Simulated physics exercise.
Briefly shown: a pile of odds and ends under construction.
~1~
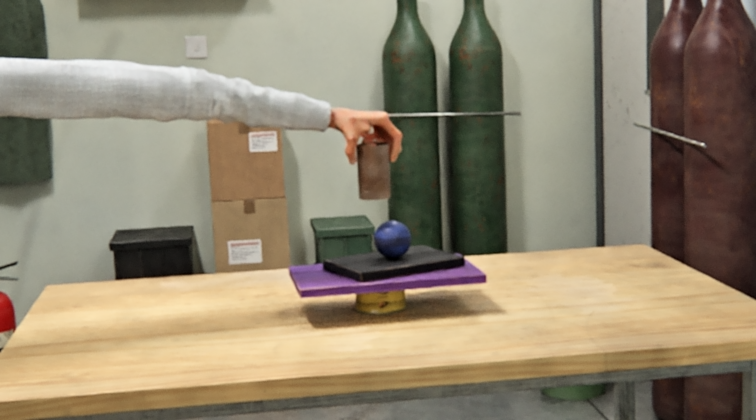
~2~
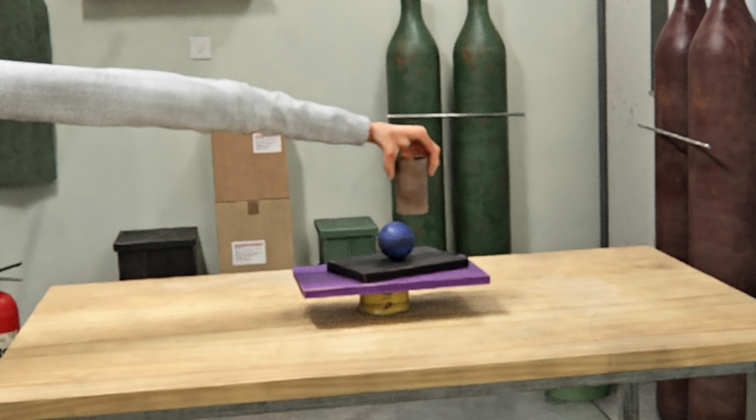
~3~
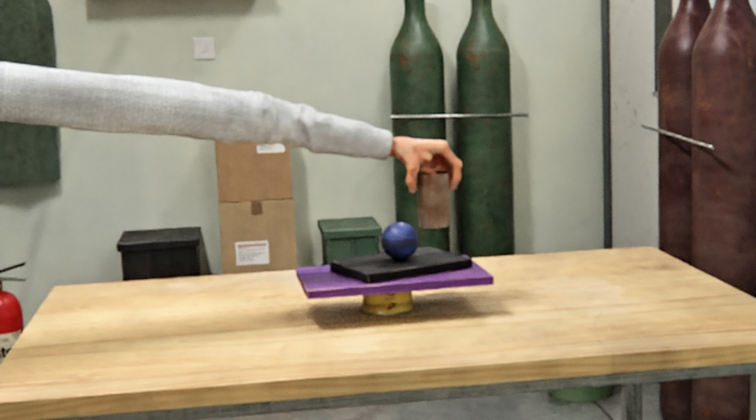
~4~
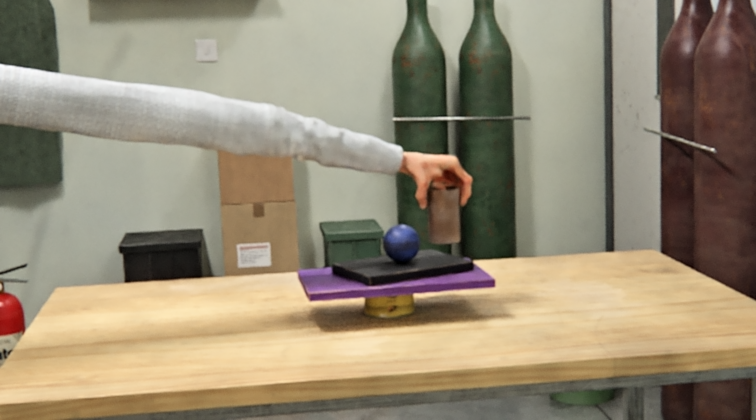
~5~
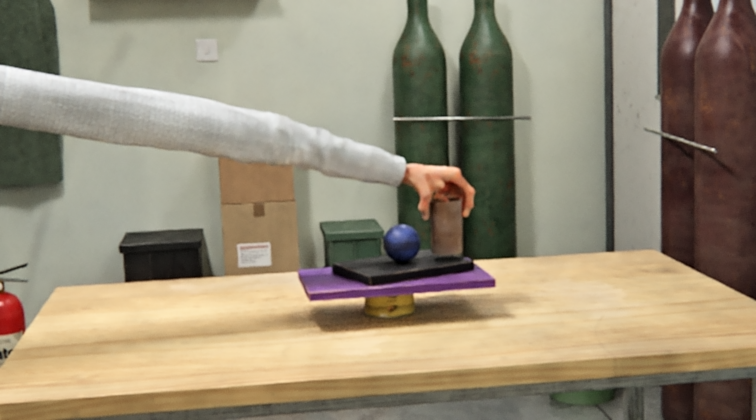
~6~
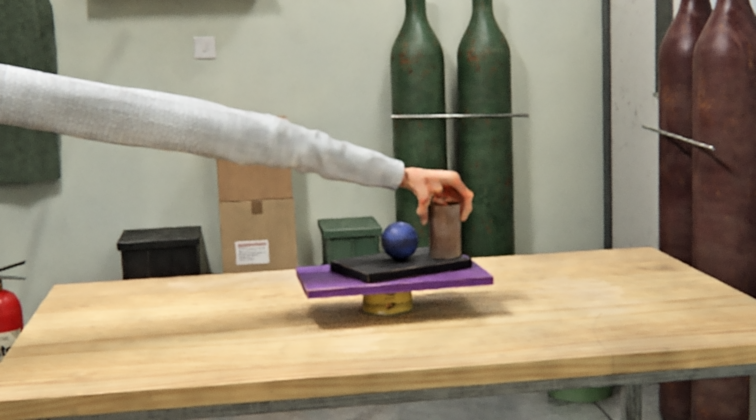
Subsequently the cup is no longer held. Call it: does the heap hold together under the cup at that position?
It holds together.
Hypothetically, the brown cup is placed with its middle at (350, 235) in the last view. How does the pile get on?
Observed: Pile steady.
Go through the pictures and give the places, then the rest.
In the first picture, on its way; brown cup (374, 171); black board (393, 263).
In the second picture, on its way; brown cup (411, 186); yellow tub (384, 295).
In the third picture, on its way; brown cup (434, 199); black board (401, 264).
In the fourth picture, on its way; brown cup (444, 215); yellow tub (389, 298).
In the fifth picture, on its way; brown cup (446, 226); black board (403, 267).
In the sixth picture, set down, still held; brown cup (445, 230); yellow tub (387, 295).
Then, 0.20 s after the last picture, nothing has stirred.
Then, 0.40 s after the last picture, brown cup resting near (445, 231).
At rest, all 5 in place. Seen from the same camera at the end, brown cup near (445, 231). The pile stays up.
